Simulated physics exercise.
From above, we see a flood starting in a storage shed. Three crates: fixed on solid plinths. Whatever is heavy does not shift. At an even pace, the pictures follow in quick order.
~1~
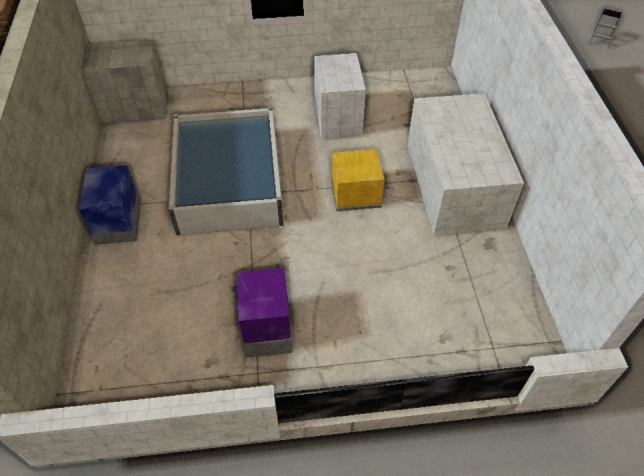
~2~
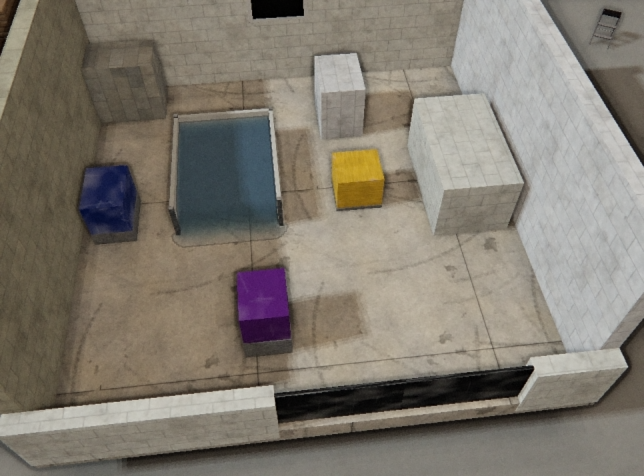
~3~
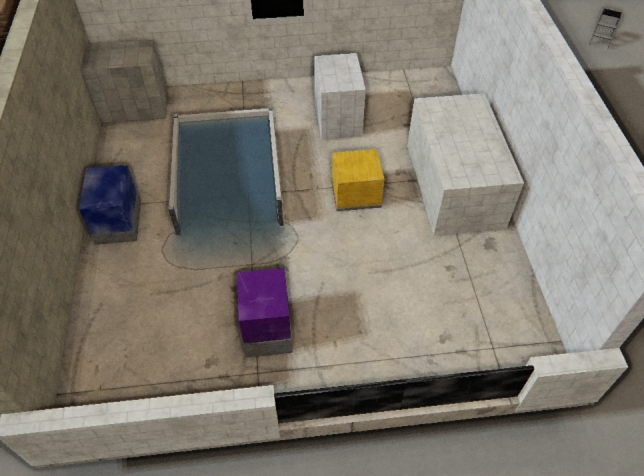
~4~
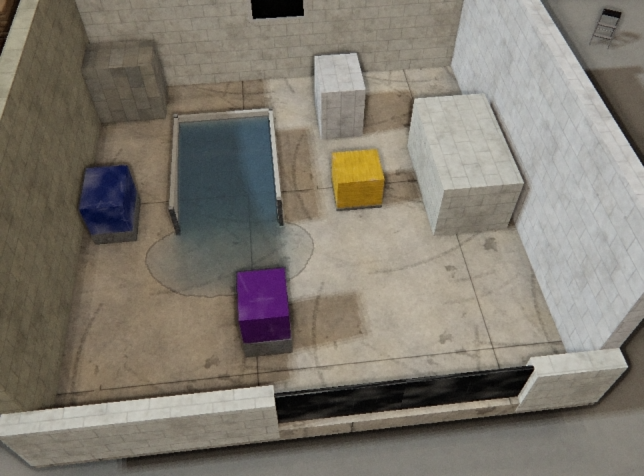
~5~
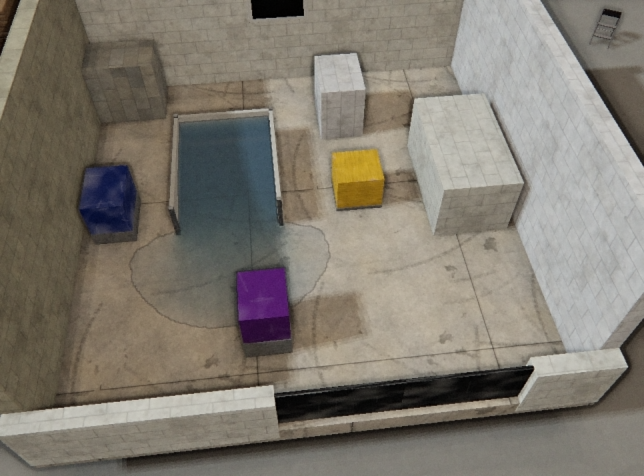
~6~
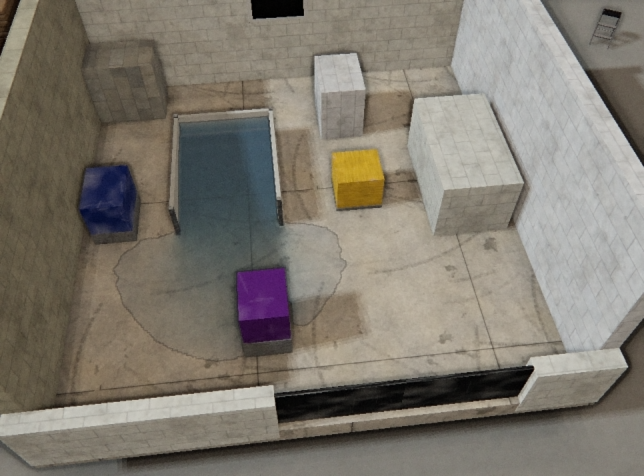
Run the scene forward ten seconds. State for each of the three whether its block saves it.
The purple crate is saved. The yellow crate is not saved and gets wet. The blue crate is saved.
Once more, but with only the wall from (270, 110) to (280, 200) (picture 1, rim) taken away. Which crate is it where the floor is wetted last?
It's the crate marked blue.
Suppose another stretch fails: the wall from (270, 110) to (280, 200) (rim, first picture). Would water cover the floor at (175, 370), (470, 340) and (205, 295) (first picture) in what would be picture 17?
Going through them in turn: Still unsoaked, then reached by the flood, then still unsoaked.
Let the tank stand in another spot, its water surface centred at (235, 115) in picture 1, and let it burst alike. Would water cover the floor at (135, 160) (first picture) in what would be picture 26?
That spot: Bare.
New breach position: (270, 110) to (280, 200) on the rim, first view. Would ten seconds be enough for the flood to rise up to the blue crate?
Blue crate stays dry.
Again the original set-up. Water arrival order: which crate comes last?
Result - the one in yellow.
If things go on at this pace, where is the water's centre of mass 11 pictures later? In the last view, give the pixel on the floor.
Estimate: (228, 275).
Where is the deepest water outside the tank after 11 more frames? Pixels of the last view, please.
Somewhere near (51, 435), I think.
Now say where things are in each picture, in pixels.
The first picture shows still water in the open tank at (225, 159).
In the second picture, water pours out at (229, 222) and has run to (179, 239).
In the third picture, water pours out at (229, 222) and has run to (170, 249).
In the fourth picture, water pours out at (229, 222) and has run to (160, 274).
In the fifth picture, water pours out at (229, 223) and has run to (207, 321).
In the sixth picture, the front is at (217, 353), out from the gap at (229, 223).
A moment on, water covers 25 % of the floor; the purple crate water round its plinth, the yellow crate not reached, the blue crate not reached.
Next, water covers 35 % of the floor; the purple crate water round its plinth, the yellow crate not reached, the blue crate not reached.
Then, water covers 45 % of the floor; the purple crate water round its plinth, the yellow crate not reached, the blue crate not reached.
Later, water covers 60 % of the floor; the purple crate water round its plinth, the yellow crate water round its plinth, the blue crate water round its plinth.
In the end, water covers 80 % of the floor; the purple crate stayed above the water, the yellow crate was topped, the blue crate stayed above the water.
